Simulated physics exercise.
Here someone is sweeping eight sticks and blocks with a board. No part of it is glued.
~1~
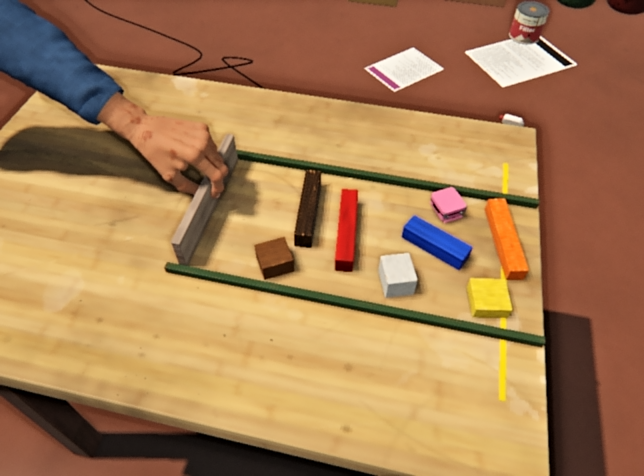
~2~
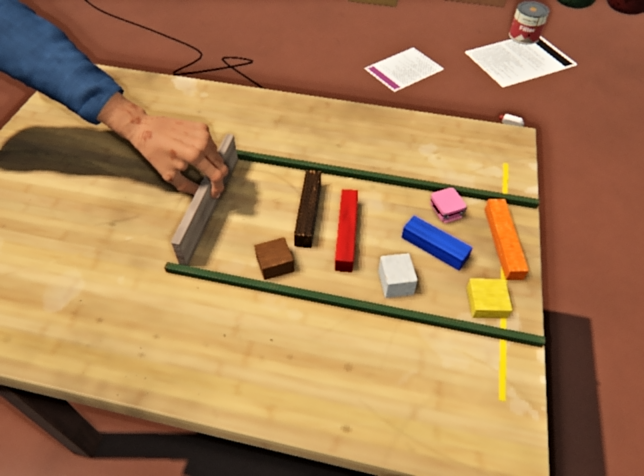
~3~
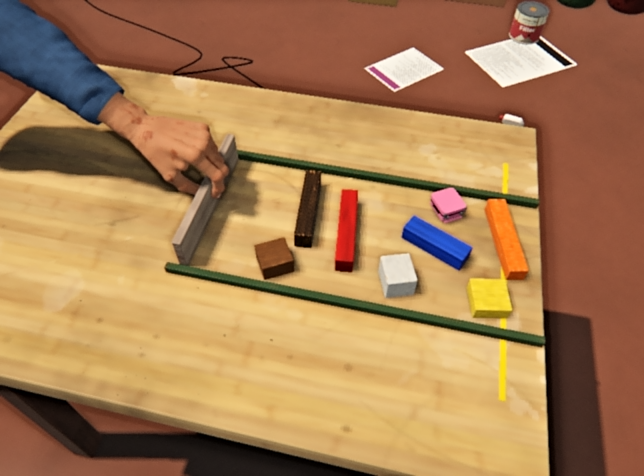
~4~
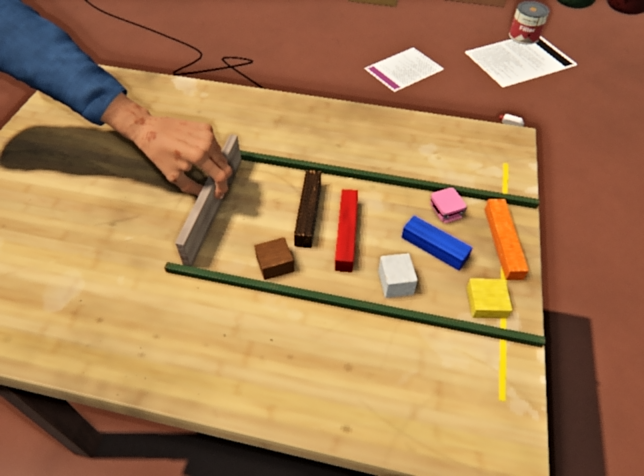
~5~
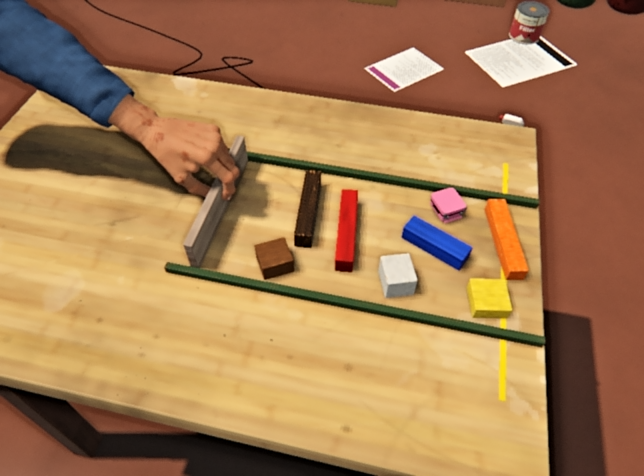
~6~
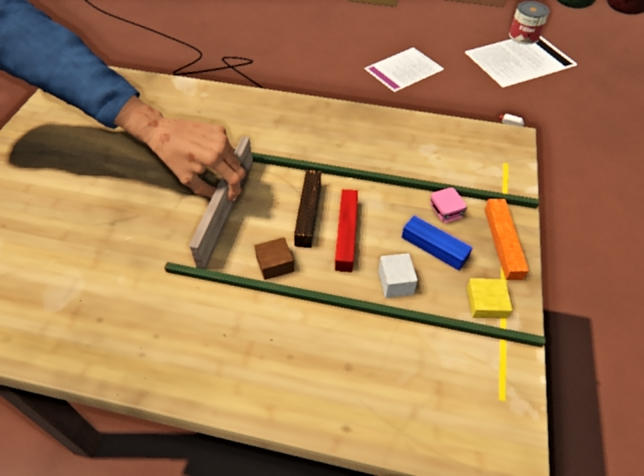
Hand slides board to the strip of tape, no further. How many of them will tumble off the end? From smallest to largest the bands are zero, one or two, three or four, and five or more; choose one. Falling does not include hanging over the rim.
The right band is three or four.
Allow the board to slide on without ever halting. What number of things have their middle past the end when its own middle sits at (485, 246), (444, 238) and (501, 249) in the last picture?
In order, that gives 2, then 0, then 4.
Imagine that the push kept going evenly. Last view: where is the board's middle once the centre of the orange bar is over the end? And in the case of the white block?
Orange bar: (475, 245); white block: (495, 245).
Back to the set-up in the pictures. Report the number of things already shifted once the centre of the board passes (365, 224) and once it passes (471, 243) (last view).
At that stage 5; at the next, 8.
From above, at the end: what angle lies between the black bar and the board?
It measures close to 0 degrees.
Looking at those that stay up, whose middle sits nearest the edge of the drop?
Looking at the middles, it's the pink case.
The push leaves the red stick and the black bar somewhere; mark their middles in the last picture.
Going in order: First (534, 261), then (516, 244).
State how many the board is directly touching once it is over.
Tally at the end: 2.
Soon after, none off yet; orange bar at rest near (505, 238); yellow block at rest near (489, 298); pink case at rest near (447, 206).
At rest, the number that fall off is three or four; fallen, white block, blue stick, yellow block and orange bar.
